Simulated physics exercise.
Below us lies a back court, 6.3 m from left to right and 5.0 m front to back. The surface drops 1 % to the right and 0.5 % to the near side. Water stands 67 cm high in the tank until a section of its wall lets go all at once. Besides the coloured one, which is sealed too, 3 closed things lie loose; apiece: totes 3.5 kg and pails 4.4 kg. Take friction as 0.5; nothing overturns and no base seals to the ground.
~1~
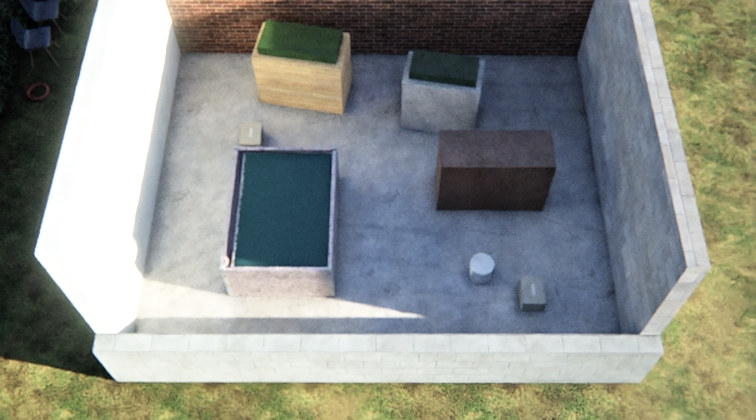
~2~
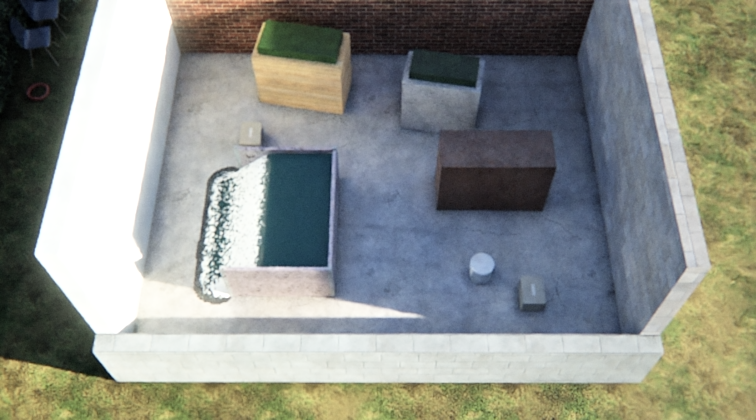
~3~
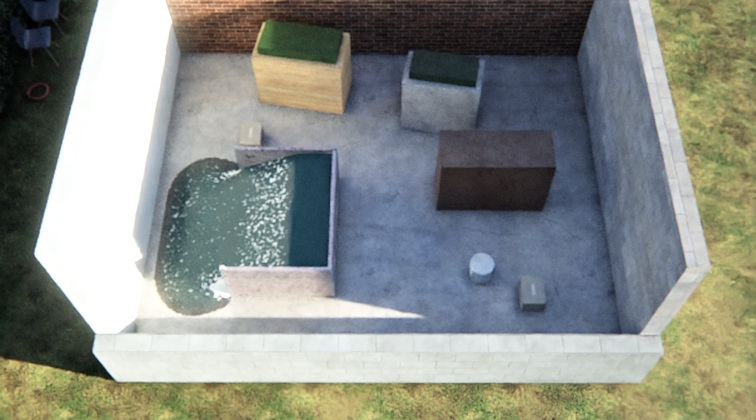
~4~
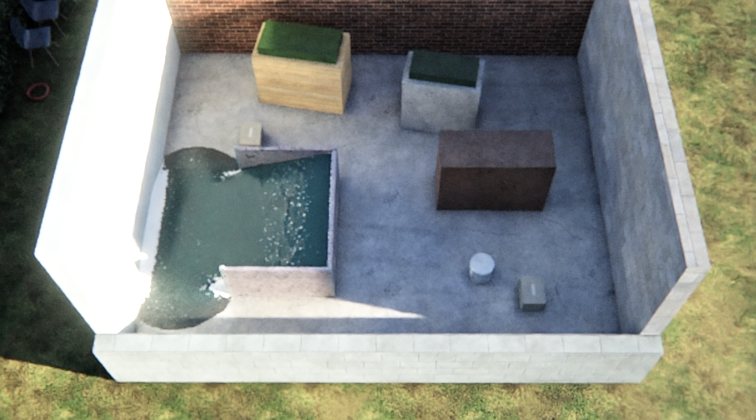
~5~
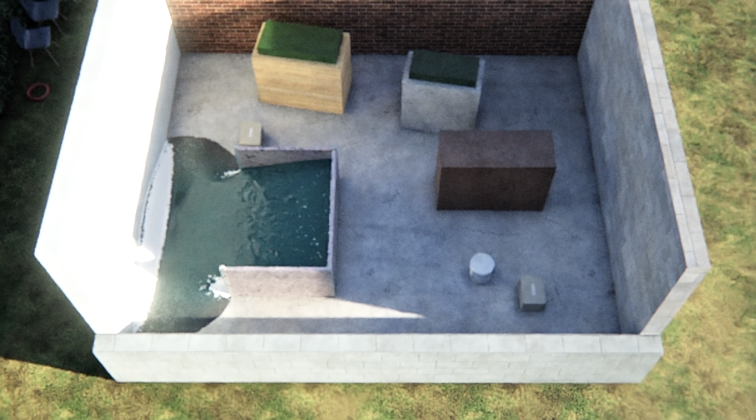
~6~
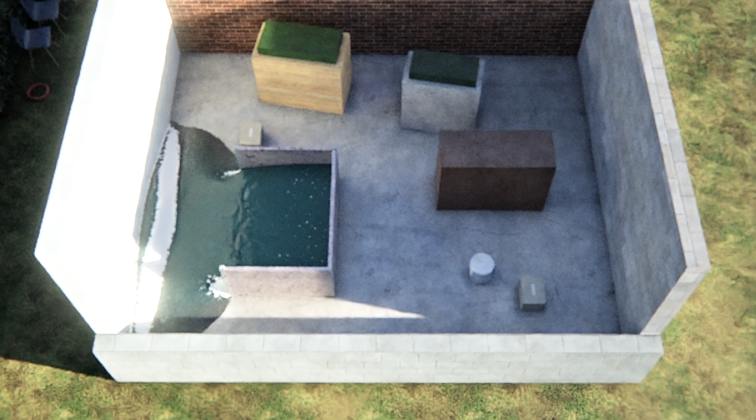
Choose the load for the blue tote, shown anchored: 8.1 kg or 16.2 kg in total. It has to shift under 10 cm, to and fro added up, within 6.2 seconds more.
For it, only the larger load is enough.
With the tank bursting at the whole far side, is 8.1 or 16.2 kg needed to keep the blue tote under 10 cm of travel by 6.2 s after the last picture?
Then neither weight holds it.
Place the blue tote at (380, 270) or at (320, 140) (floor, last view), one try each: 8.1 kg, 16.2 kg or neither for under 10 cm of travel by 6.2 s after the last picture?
In that order: The smaller is enough; it takes the larger.
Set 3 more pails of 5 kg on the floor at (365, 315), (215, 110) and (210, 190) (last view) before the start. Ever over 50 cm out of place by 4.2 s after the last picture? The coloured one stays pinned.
In that order: More, past it, over.
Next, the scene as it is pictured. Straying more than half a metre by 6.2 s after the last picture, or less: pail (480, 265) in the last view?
Answer: Under.
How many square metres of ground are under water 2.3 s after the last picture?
Some 19 m2.
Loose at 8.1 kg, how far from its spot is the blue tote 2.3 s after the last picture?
Roughly 0 cm.
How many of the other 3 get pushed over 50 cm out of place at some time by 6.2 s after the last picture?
2 of them.
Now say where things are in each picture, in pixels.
In the first frame, the blue tote is out of sight; water covers 2.4 m2; 0 of 4 have shifted.
In the second frame, the blue tote is out of sight; 3.4 m2 under water; 0 of 4 have shifted.
In the third frame, the blue tote is out of sight; 4.7 m2 under water; 0 of 4 have shifted.
In the fourth frame, the blue tote is out of sight; 5.6 m2 under water; 0 of 4 have shifted.
In the fifth frame, the blue tote is out of sight; water covers 5.9 m2; 0 of 4 have shifted.
In the sixth frame, the blue tote is out of sight; water covers 6.2 m2; 0 of 4 have shifted.
Then, 0.6 s after the last picture the blue tote would be 0 cm from its start with 8.1 kg and 0 cm from its start with 16.2 kg; 0 cm of water round it then.
Then, 2.3 s after the last picture the blue tote would be 0 cm from its start with 8.1 kg and 0 cm from its start with 16.2 kg; 2 cm of water round it then.
Then, 4.2 s after the last picture the blue tote would be 71 cm from its start with 8.1 kg and 0 cm from its start with 16.2 kg; 4 cm of water round it then.
Then, 6.2 s after the last picture the blue tote would be 76 cm from its start with 8.1 kg and 0 cm from its start with 16.2 kg; 7 cm of water round it then.
